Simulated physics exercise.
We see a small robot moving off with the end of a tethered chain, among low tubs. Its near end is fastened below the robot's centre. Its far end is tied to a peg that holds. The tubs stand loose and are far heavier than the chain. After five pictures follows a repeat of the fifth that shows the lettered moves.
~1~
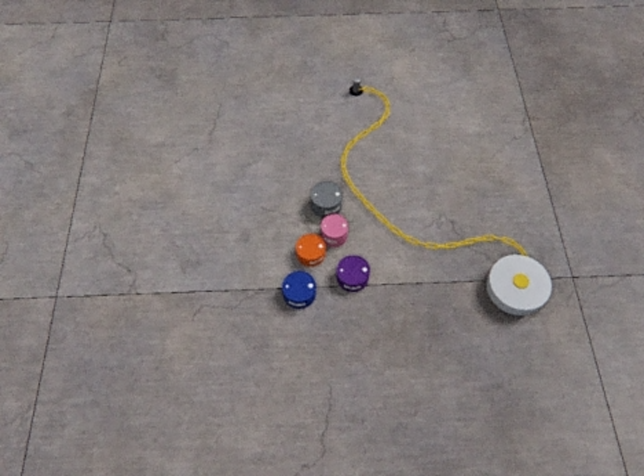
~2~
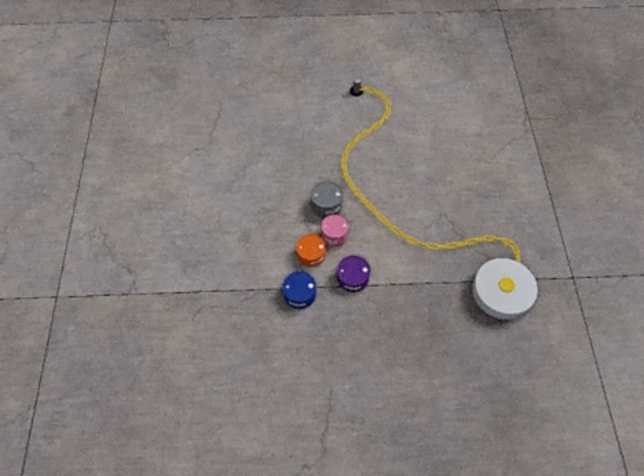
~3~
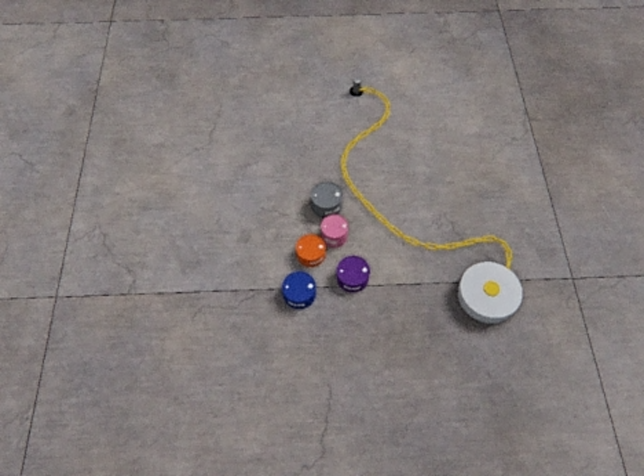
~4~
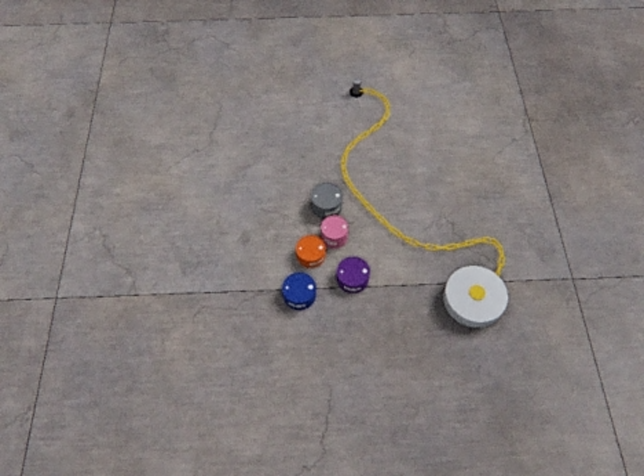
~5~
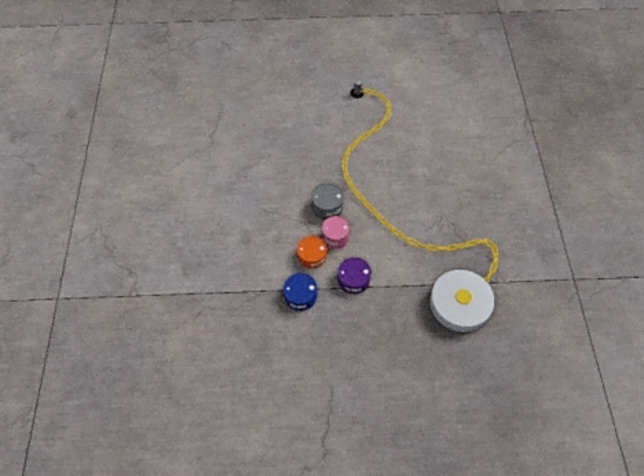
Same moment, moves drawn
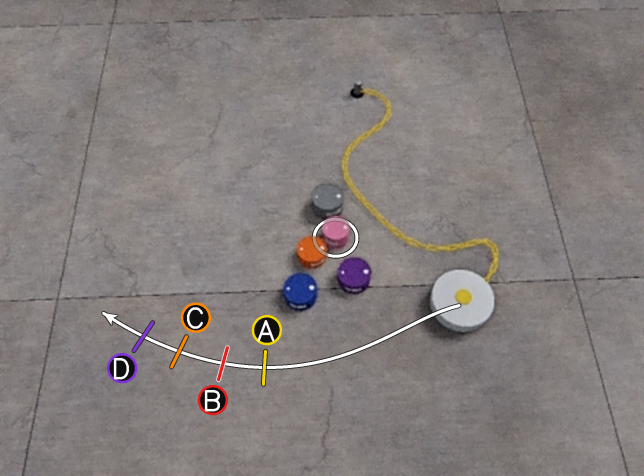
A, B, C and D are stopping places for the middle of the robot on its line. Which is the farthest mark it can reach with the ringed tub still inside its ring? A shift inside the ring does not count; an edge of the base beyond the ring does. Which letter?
Stop at D.
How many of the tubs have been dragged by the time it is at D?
By then, three.
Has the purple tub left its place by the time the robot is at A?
By then, no.
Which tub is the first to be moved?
The purple one.
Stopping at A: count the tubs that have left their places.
The count is none.
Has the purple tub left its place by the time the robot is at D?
Yes.
On the marked copy, A at (264, 367); B at (223, 363); C at (179, 352); D at (143, 336); the ring at (336, 237); the route from (459, 306) via (280, 367) to (103, 313).
With D. Early on, robot (357, 347); pink tub (336, 233).
Further on, robot (237, 362); pink tub (336, 233).
At the end, robot (140, 332); pink tub (336, 233); orange tub (298, 245); purple tub (320, 264); blue tub (293, 281); the pink tub is still in its ring.
As for the rest, A is safe but short; B is safe but short; C is safe but short.
